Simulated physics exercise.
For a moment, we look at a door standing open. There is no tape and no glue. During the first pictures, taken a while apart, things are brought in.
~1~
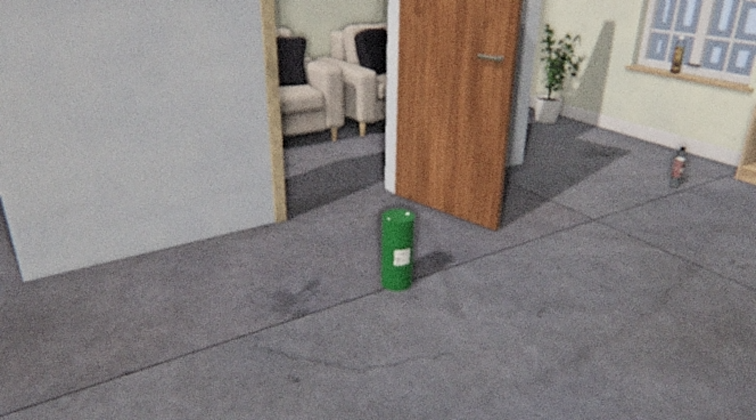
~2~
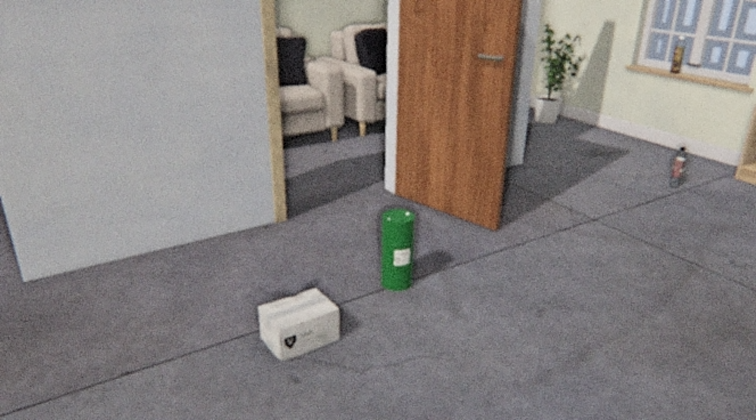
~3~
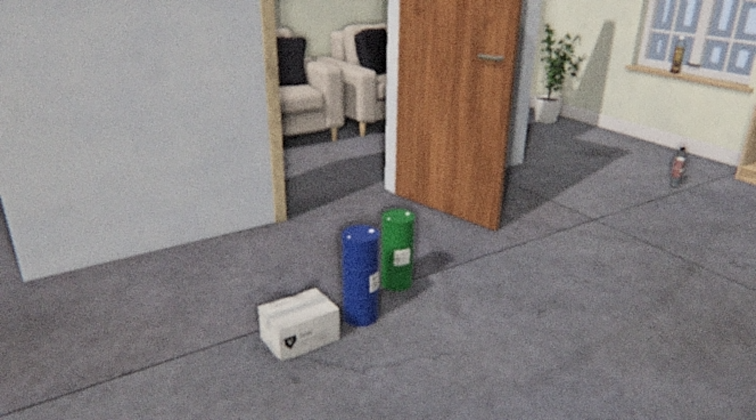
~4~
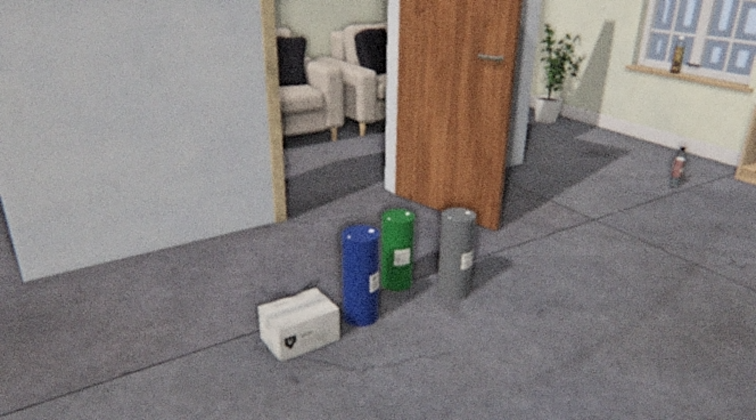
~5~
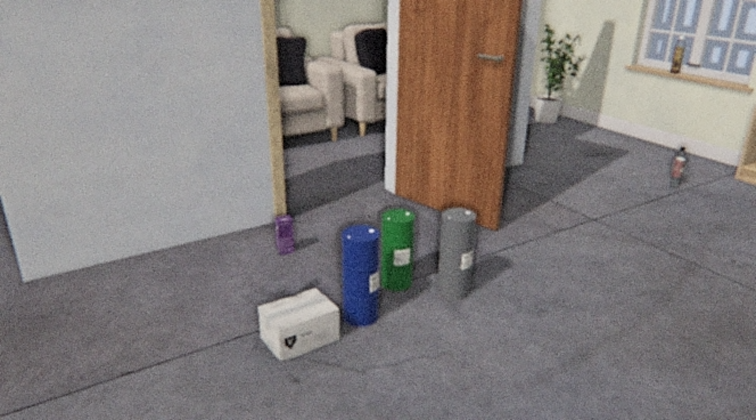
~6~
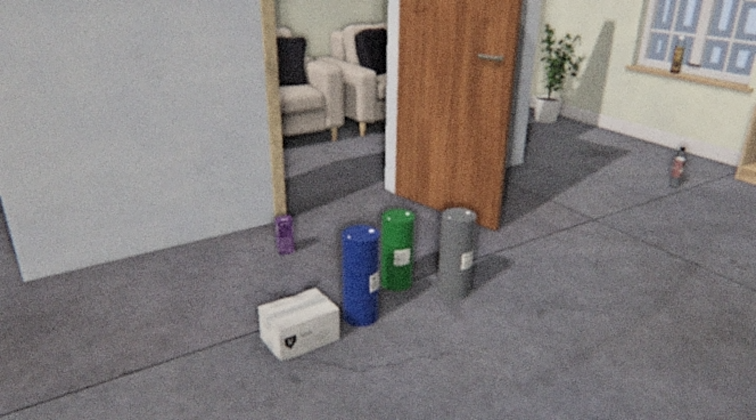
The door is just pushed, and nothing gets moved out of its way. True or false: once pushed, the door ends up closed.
True.
Then, 1.20 s on from there, door 71° open.
Then, 2.10 s on from there, door 33° open.
In the end, door 0° open; all 5 unmoved. At the end, from the last picture's camera, purple carton near (285, 235).
